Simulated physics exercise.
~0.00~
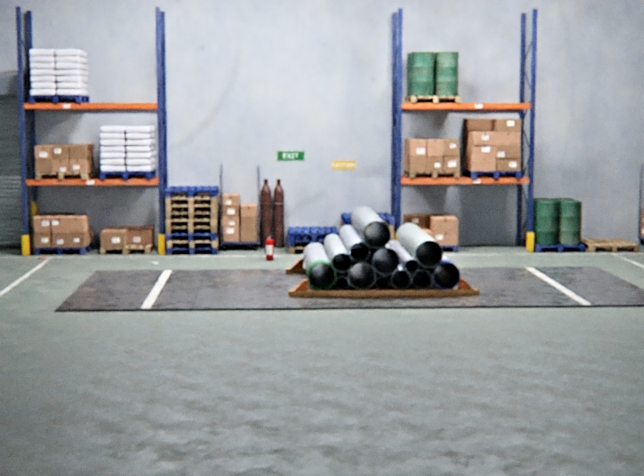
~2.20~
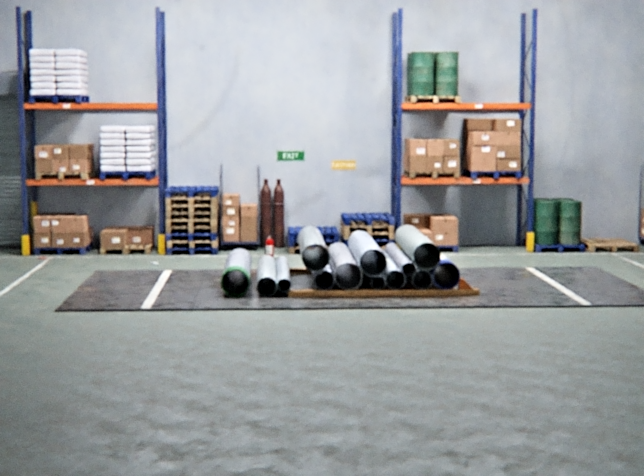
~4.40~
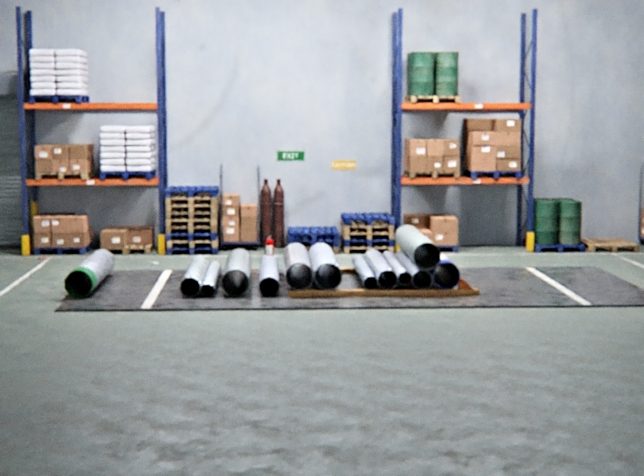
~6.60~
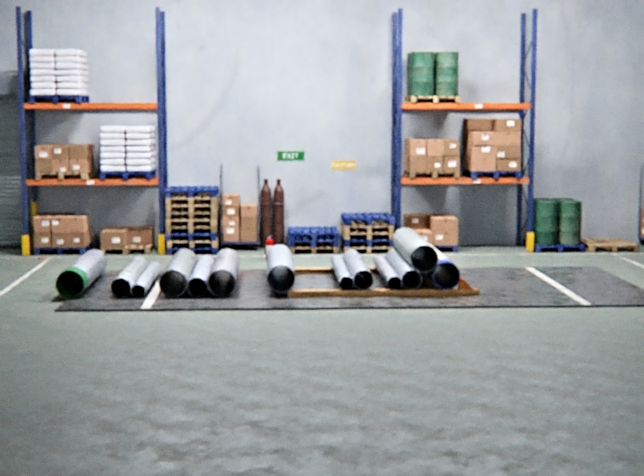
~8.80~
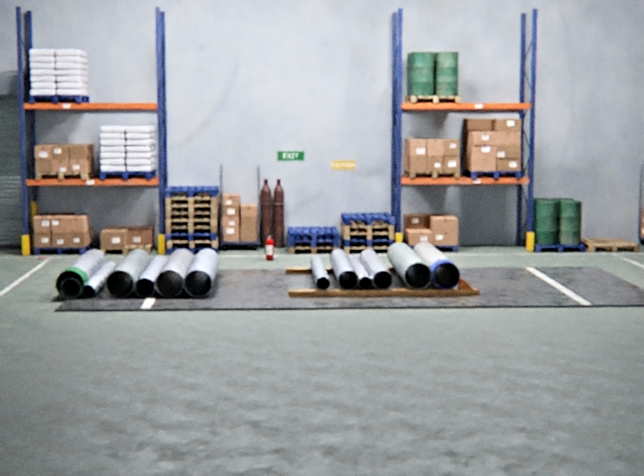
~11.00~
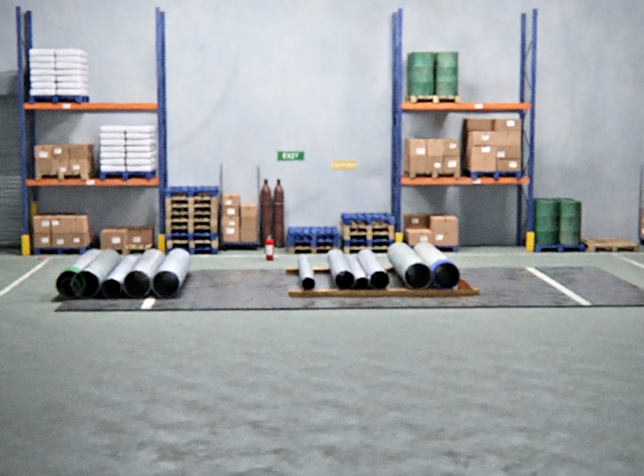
The video shows a stack of steel pipes on wooden bearers in a warehouse collapsing and spreading leftward across the floor, with a green-marked pipe rolling past the left white line. Several pipes end up clustered around that line, while others, including a blue-marked one, rest on the bearers.
